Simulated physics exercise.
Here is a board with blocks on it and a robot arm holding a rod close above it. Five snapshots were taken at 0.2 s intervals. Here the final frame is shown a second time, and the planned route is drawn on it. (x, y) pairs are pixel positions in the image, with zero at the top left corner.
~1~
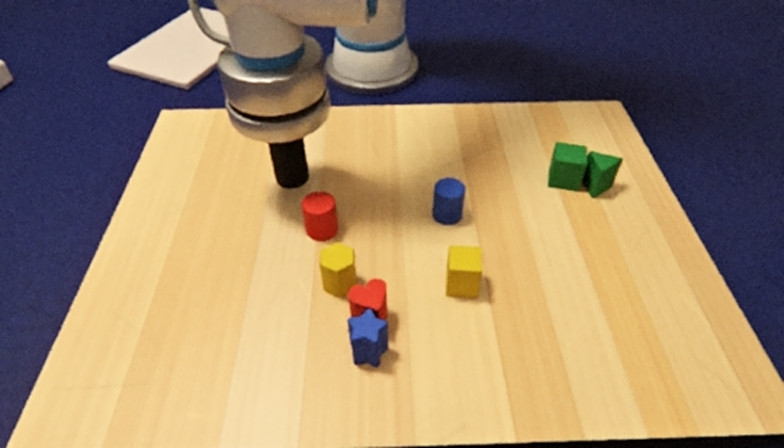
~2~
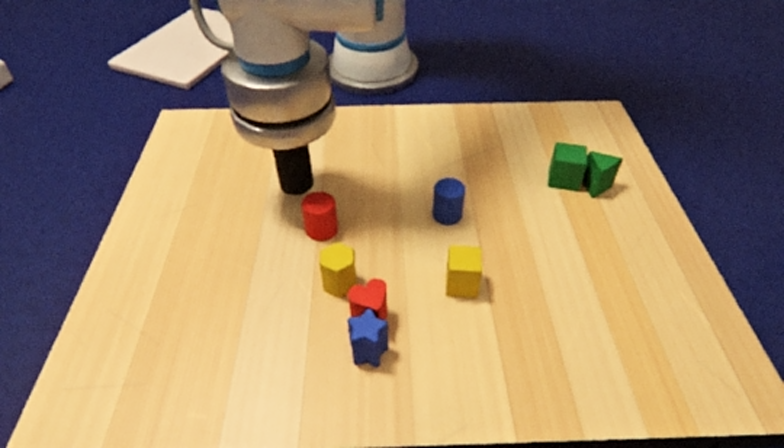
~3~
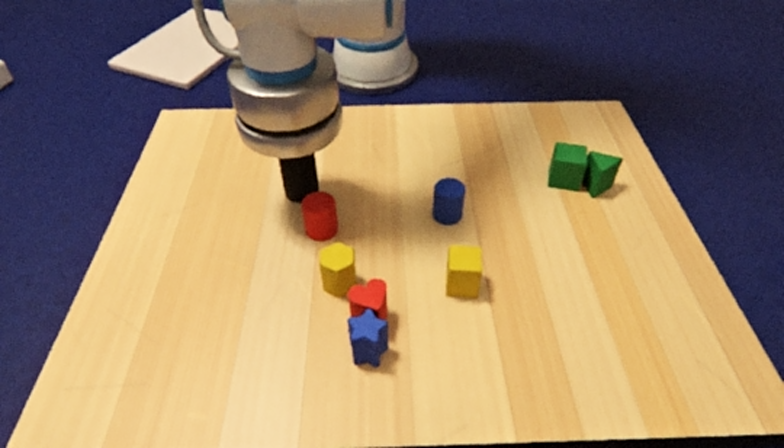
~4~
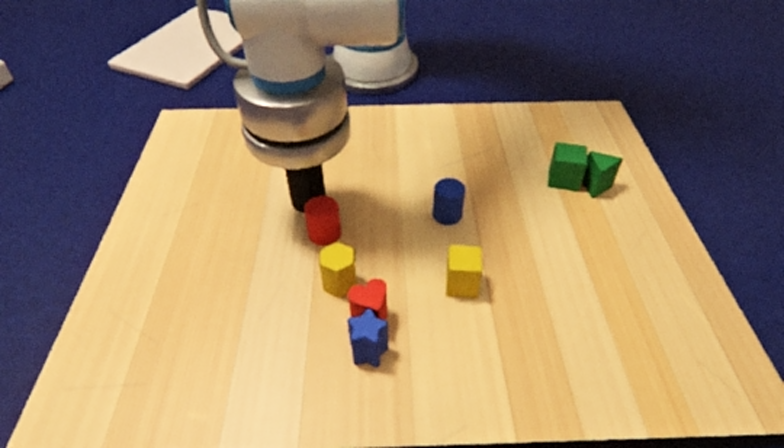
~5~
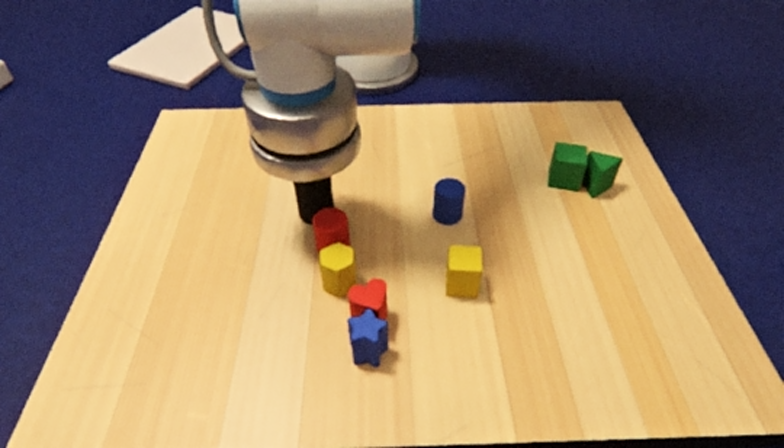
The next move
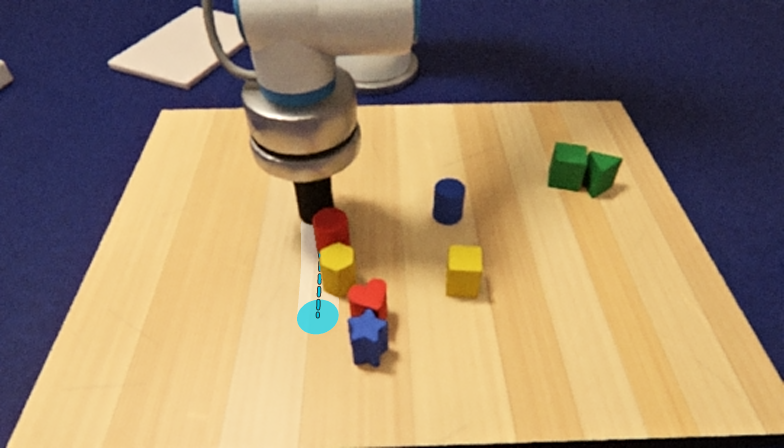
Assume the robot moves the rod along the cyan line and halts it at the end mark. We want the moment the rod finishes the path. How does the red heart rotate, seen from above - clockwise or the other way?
The block turns counter-clockwise.
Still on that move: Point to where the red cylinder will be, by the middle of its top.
Put as a pixel place, it's (355, 247).
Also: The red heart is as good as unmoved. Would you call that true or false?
The statement is incorrect.
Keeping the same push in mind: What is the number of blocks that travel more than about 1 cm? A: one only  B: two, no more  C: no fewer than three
C: No fewer than three.
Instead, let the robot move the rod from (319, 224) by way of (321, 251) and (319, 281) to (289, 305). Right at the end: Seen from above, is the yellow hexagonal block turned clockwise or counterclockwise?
Looking down, it rotates clockwise.
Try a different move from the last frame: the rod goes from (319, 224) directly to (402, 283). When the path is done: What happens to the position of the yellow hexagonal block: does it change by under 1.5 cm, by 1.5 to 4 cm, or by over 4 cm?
Between 1.5 and 4 cm.
Path on the board, from (319, 224) to (318, 317).
What follows on the original path. One third of the way, rod at (318, 241); red cylinder at (345, 240); yellow hexagonal block at (345, 268), turned 40° clockwise.
Two thirds of the way, rod at (318, 273); red cylinder at (355, 247); yellow hexagonal block at (346, 274), turned 45° clockwise.
At the end, rod at (316, 306); red cylinder at (355, 247); yellow hexagonal block at (353, 289); blue star-shaped block at (368, 328); red heart at (388, 299), turned 25° anticlockwise.
